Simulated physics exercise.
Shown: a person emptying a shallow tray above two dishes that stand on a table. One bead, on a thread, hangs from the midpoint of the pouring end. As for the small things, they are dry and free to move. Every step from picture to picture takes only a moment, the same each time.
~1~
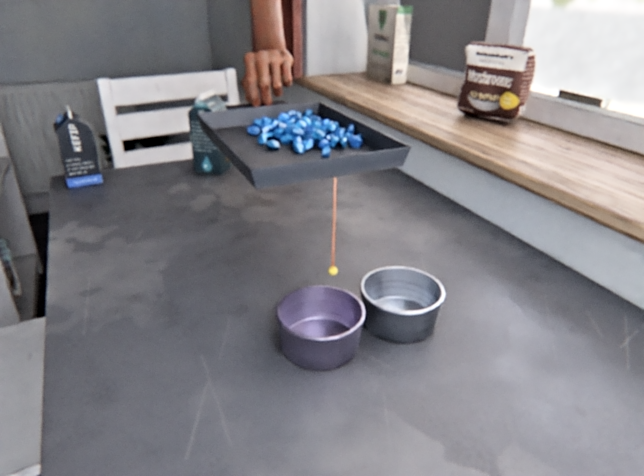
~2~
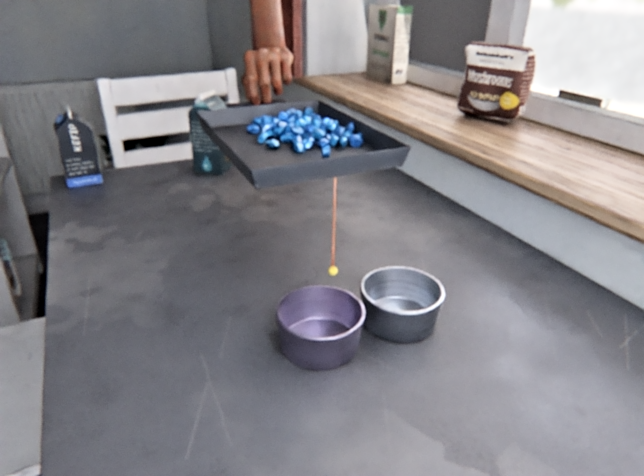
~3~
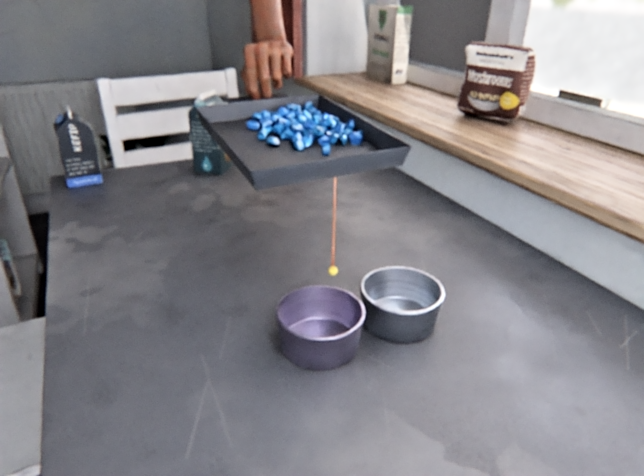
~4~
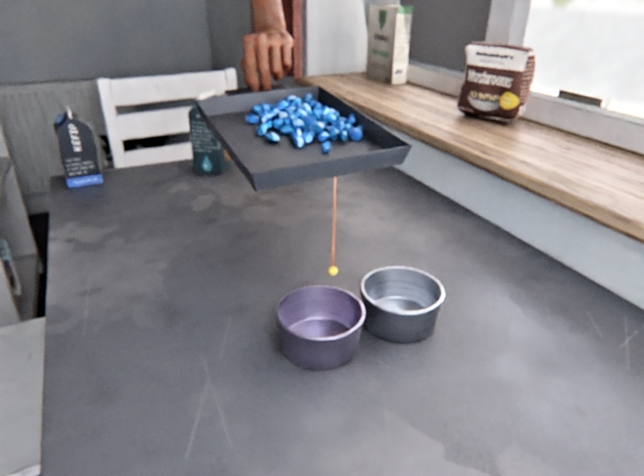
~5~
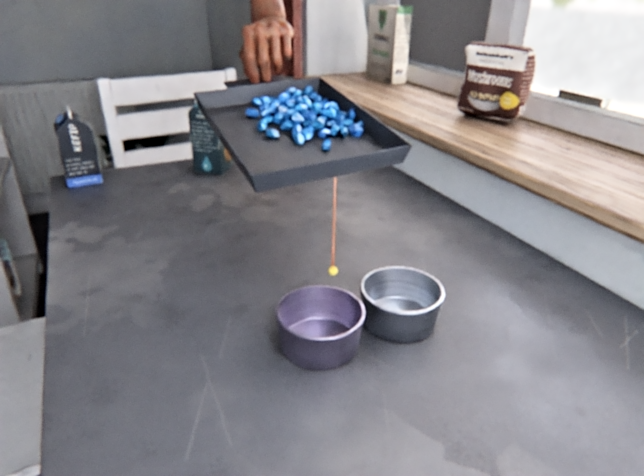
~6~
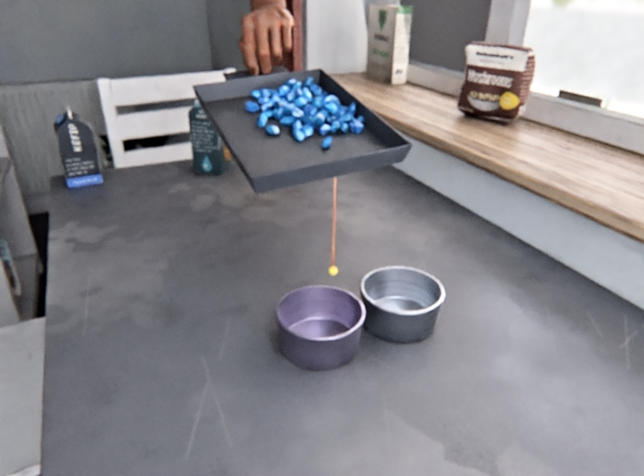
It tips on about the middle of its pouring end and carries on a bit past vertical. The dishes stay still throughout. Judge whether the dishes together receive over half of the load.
They receive over half of it.
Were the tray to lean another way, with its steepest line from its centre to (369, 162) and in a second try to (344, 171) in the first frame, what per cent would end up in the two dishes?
First heading 60 %, second heading 90 %.
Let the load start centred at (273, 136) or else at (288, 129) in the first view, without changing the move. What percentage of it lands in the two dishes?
Roughly 50 per cent, then roughly 60 per cent.
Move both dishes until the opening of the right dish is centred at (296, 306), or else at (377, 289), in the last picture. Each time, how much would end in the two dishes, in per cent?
Close to 70 in a hundred, then close to 70 in a hundred.
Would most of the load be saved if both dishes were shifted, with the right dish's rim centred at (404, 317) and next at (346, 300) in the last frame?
At place one not up to half; at place two in excess of half.
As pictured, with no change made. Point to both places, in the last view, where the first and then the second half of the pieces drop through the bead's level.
I'd place the first part at (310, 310) and the rest at (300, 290).
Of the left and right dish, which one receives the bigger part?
It turns out to be the left-positioned one.
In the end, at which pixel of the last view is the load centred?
Near (306, 340).
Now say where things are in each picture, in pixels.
In the first frame, corners of the pouring end near (255, 167) and (404, 146), level; middle of the load near (309, 131), aquarium stones; left dish near (339, 349); right dish near (424, 323); bead on its thread near (333, 271).
In the second frame, corners of the pouring end near (255, 167) and (404, 146), level; middle of the load near (309, 130).
In the third frame, corners of the pouring end near (255, 168) and (404, 145), tipped barely, lowest at the left corner; middle of the load near (309, 126).
In the fourth frame, corners of the pouring end near (255, 170) and (405, 145), tipped a little, lowest at the left corner; middle of the load near (309, 120).
In the fifth frame, corners of the pouring end near (255, 172) and (405, 144), tipped a little, lowest at the left corner; middle of the load near (310, 115).
In the sixth frame, corners of the pouring end near (255, 174) and (406, 143), tipped a little, lowest at the left corner; middle of the load near (310, 109); left dish near (339, 349); right dish near (424, 323).
Shortly afterwards, tray tipped steeply; all but a few on the tray; a little in the air.
Next, tray tipped right over; the bulk on the tray; a little in the left dish; a little outside both; a little in the air.
Some moments later, tray tipped past a quarter turn; near two thirds in the left dish; only a few in the right dish; near a third outside both.
In the end, tray tipped past a quarter turn; near two thirds in the left dish; only a few in the right dish; near a third outside both.
